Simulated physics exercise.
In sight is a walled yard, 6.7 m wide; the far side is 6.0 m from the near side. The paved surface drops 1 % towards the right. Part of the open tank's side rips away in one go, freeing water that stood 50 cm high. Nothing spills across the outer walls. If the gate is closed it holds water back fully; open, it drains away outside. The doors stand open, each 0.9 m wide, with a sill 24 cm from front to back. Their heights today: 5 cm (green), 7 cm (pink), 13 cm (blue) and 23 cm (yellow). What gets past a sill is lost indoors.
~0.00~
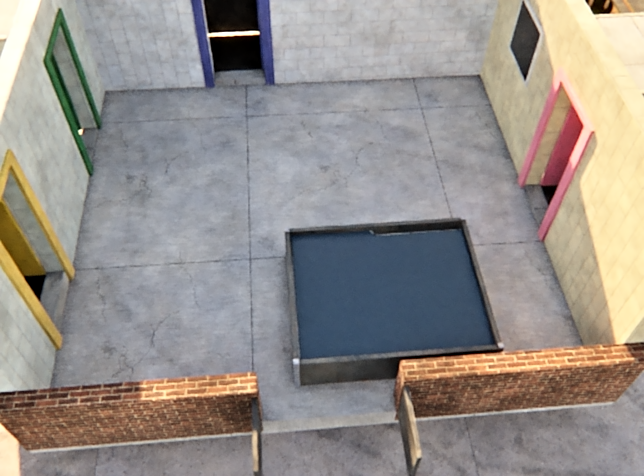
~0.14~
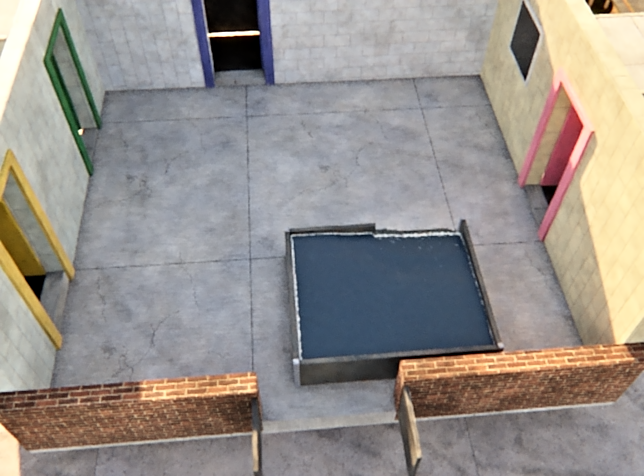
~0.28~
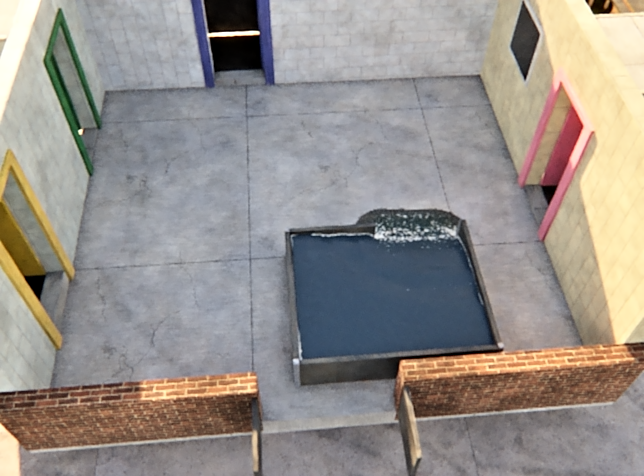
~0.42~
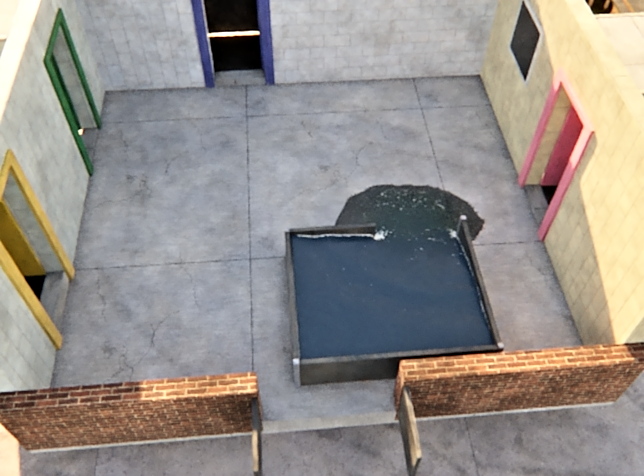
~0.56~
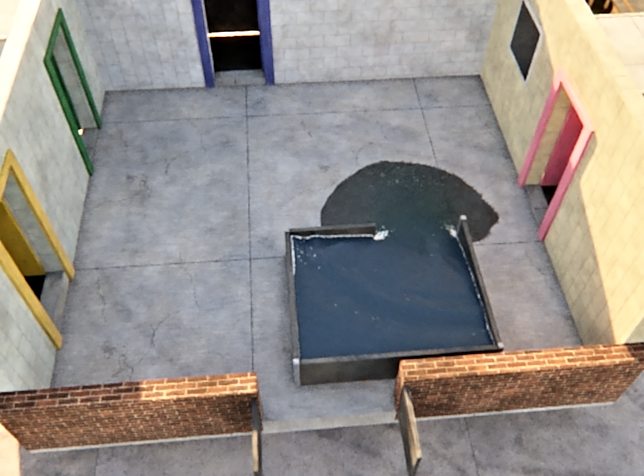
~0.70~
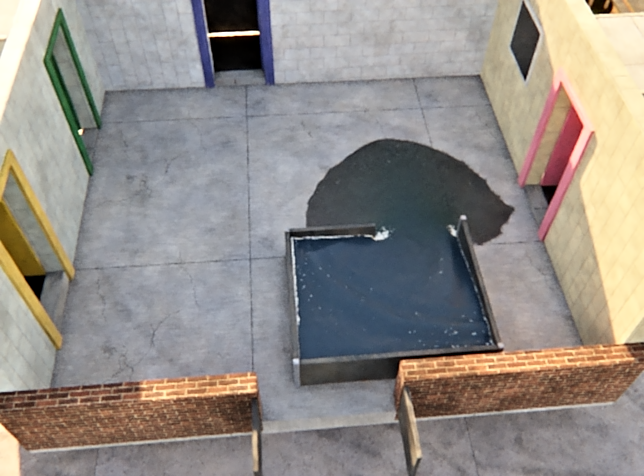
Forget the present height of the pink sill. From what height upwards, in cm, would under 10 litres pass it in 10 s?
Some 7.5 cm above the ground.
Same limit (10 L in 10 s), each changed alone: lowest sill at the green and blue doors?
Roughly 7.5 cm at green and 5.5 cm at blue.
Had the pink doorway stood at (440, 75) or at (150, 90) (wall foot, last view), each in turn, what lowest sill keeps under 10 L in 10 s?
About 26 and 7.5 cm.
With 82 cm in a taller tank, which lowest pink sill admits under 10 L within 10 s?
Some 13.0 cm.
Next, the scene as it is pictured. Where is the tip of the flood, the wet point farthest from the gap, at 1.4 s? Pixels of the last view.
At about (421, 79).
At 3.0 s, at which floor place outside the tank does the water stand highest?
Near (469, 103).
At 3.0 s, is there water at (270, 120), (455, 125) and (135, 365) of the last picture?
In turn: Under water, wet, still dry.
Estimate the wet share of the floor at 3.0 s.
Near 40 per cent is wet.
After 1.4 s water covers 30 % of the floor, deepest (28 cm) near (430, 237); 2 cm at the pink door, 0 litres in over its 7 cm sill.
After 3.0 s water covers 40 % of the floor, deepest (33 cm) near (469, 103); 6 cm at the pink door, 4 litres in over its 7 cm sill.
After 10.0 s water covers 95 % of the floor, deepest (11 cm) near (479, 76); 7 cm at the pink door, 14 litres in over its 7 cm sill.
At the pink door as built, the water arrived by 1.3 s and peaked near 9 cm at 5.8 s.
Run again over the same 10 s with other heights there, 18 litres in over 6.5 cm, 5 litres over 8.5 cm. The limit of 10 litres is kept from about 7.5 cm up.
